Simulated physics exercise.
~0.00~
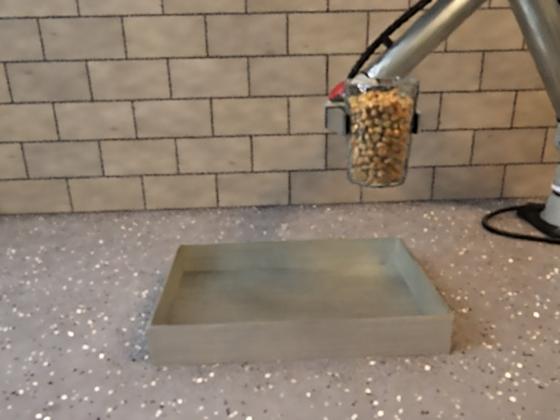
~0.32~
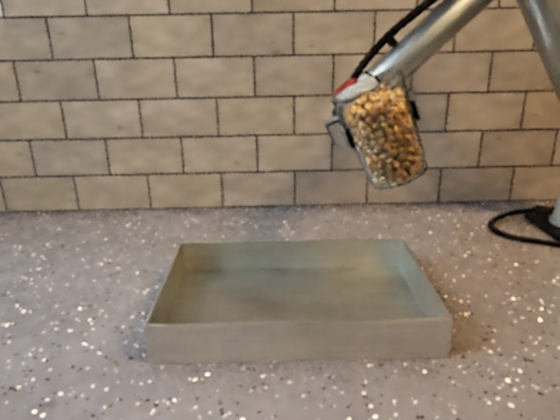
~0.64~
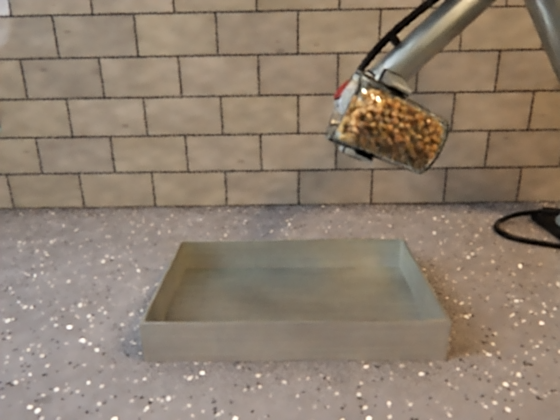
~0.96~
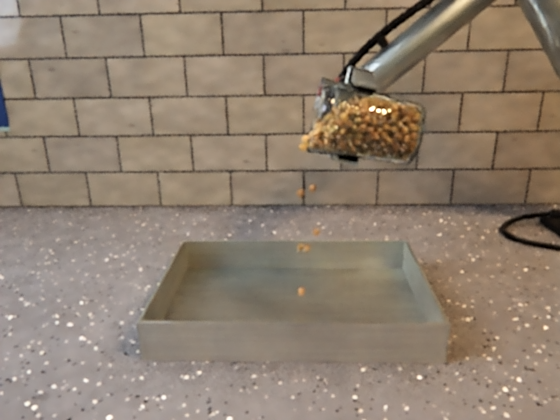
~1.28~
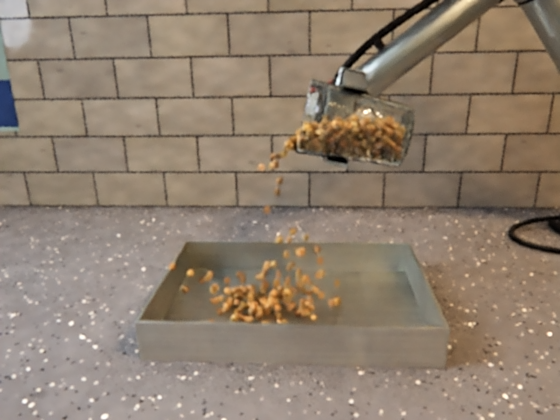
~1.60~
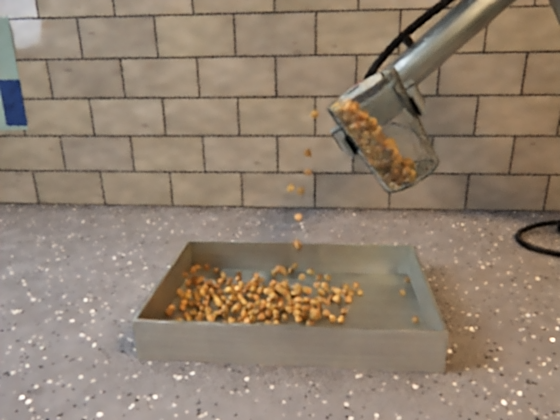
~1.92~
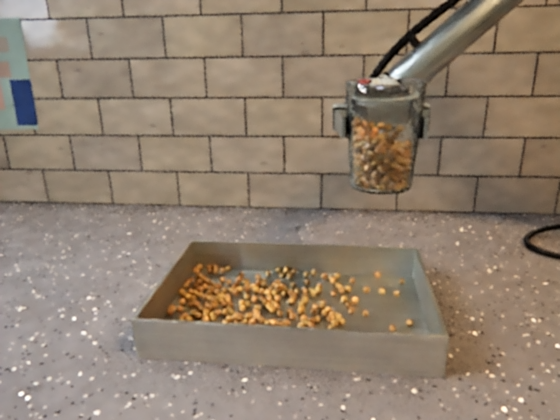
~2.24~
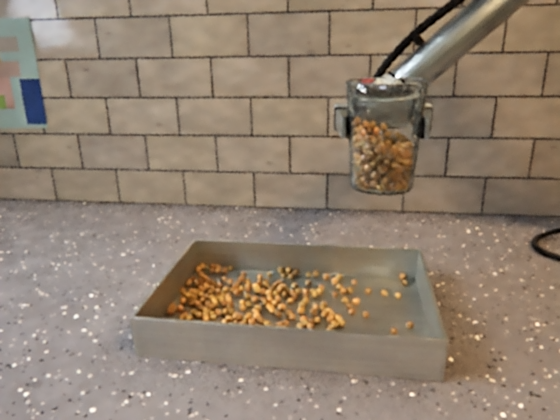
Robotic arm tipping a clear cup of dried chickpeas over a grey tray, spilling roughly half, then turning it upright again.
